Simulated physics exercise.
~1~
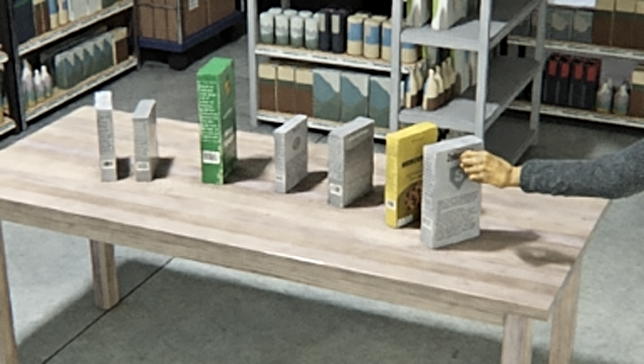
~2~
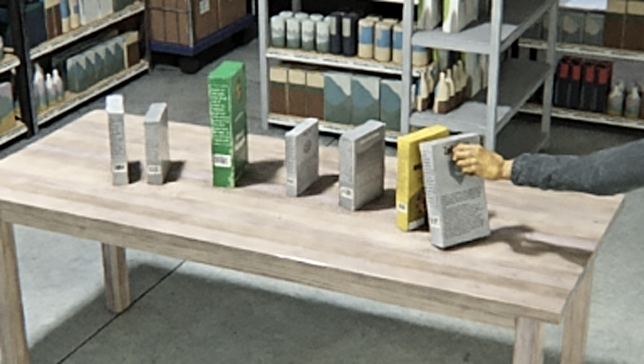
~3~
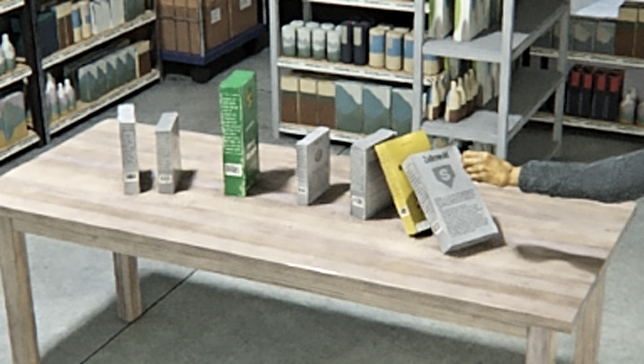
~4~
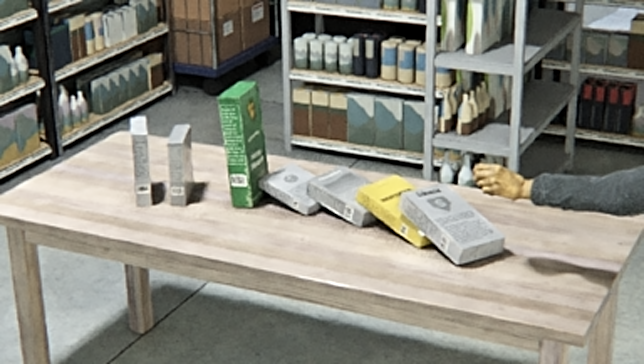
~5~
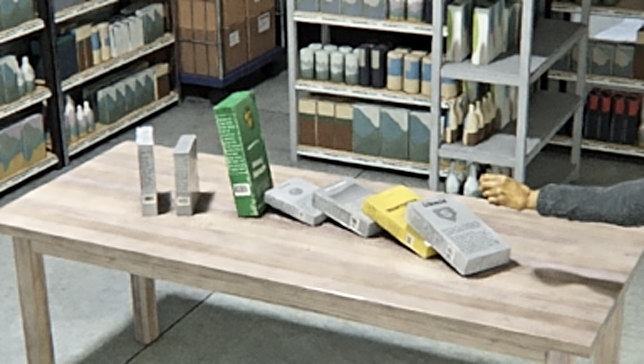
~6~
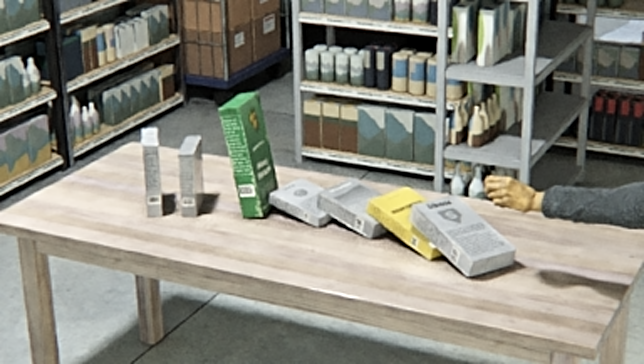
Gloved hand tipping the end box in a curved row, toppling the yellow and two grey ones, green left leaning, two upright.
